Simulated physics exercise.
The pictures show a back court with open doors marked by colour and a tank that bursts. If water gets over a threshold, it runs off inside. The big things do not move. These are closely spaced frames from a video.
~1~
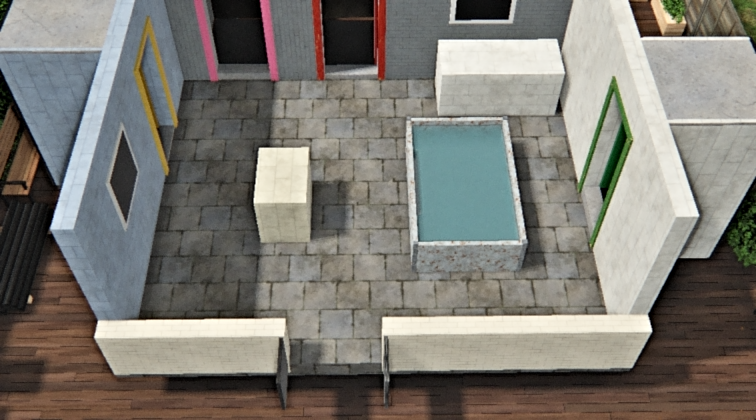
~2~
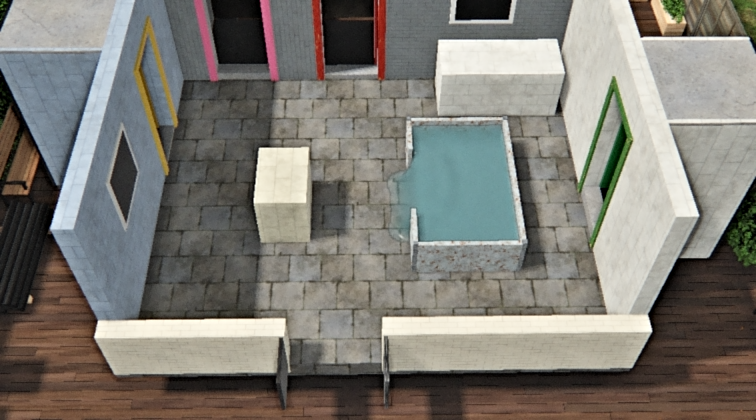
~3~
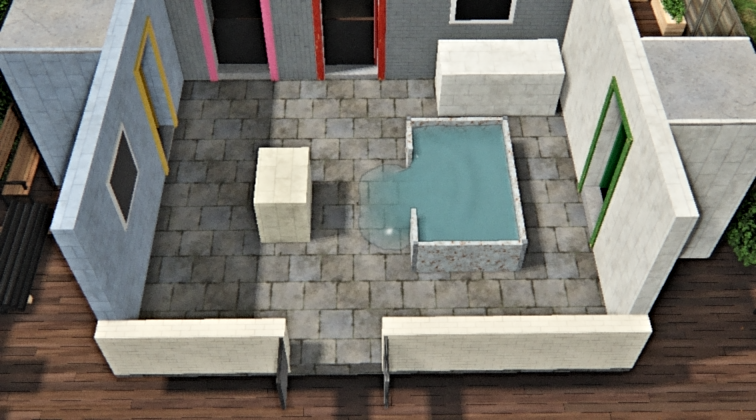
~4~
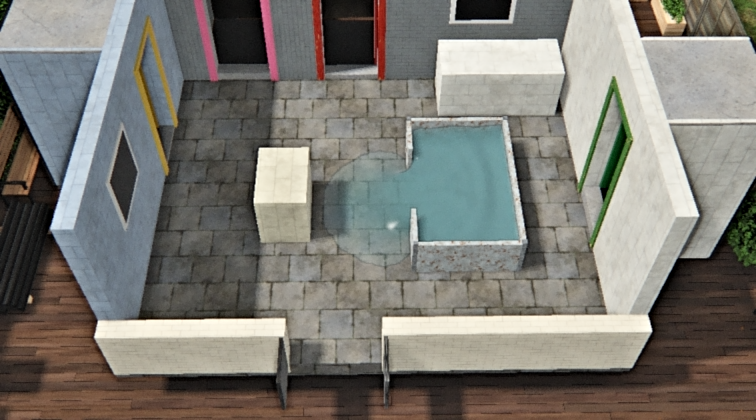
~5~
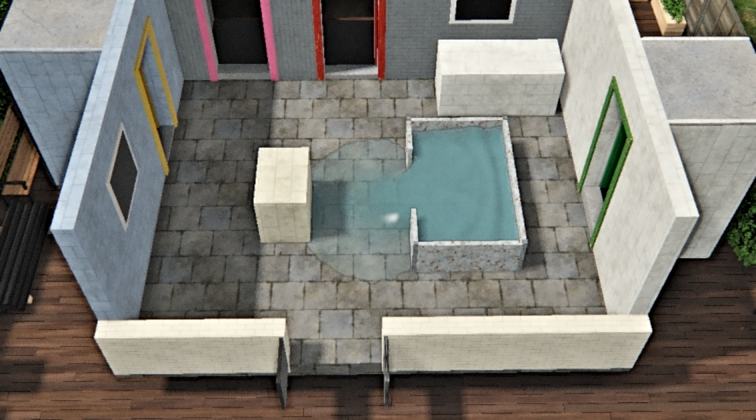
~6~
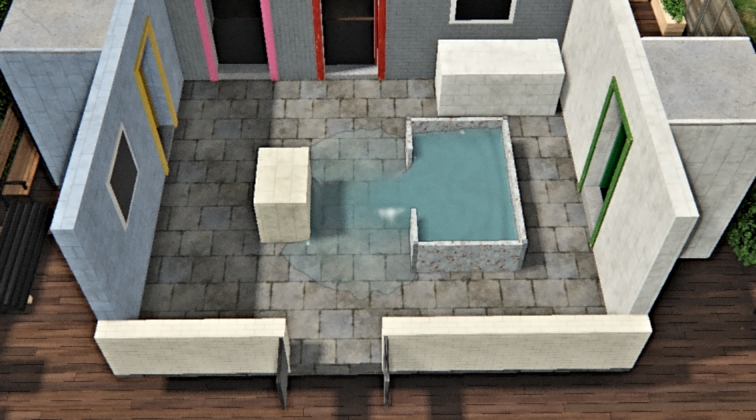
A stone-walled tank of blue-green water stands right of centre in a grey-paved courtyard, seen from high above its low cream front wall. A cream block stands to its left and a long white one behind it, with pink and red doorframes at the back, yellow left and green right. The water starts still, then pours through a gap in the tank's left side and spreads thinly across the paving around the cream block, while the camera stays still.
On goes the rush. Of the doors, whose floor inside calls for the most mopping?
The floor behind the yellow door.
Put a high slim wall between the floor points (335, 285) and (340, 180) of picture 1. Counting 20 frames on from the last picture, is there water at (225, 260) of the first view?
Answer: Spared.
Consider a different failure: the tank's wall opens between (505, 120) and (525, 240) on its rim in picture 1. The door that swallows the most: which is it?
The green one.
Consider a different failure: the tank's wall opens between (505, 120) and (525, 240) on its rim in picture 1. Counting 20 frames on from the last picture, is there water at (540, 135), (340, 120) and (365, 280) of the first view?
The first spot is soaked through, the second soaked through, the third soaked through.
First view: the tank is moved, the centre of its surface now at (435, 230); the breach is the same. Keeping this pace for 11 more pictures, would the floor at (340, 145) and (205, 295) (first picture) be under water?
Well, the first point ends up swamped, and the second one ends up swamped.
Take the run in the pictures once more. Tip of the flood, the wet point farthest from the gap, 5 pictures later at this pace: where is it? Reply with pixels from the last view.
I'd point to (181, 162).
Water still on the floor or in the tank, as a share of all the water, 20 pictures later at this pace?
About 92 per cent.
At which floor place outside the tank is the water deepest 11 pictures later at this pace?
Near (184, 82).
A moment on, water covers 25 % of the floor; pink door not reached, yellow door not reached, green door not reached, red door not reached.
Next, water covers 45 % of the floor; pink door wet at the sill, nothing in, yellow door a trickle in, green door not reached, red door not reached.
Then, water covers 55 % of the floor; pink door a trickle in, yellow door some in, green door not reached, red door wet at the sill, nothing in.
Later, water covers 70 % of the floor; pink door a trickle in, yellow door some in, green door not reached, red door wet at the sill, nothing in.
In the end, water covers 80 % of the floor; pink door a trickle in, yellow door a lot in, green door not reached, red door wet at the sill, nothing in; the yellow door has let in the most.
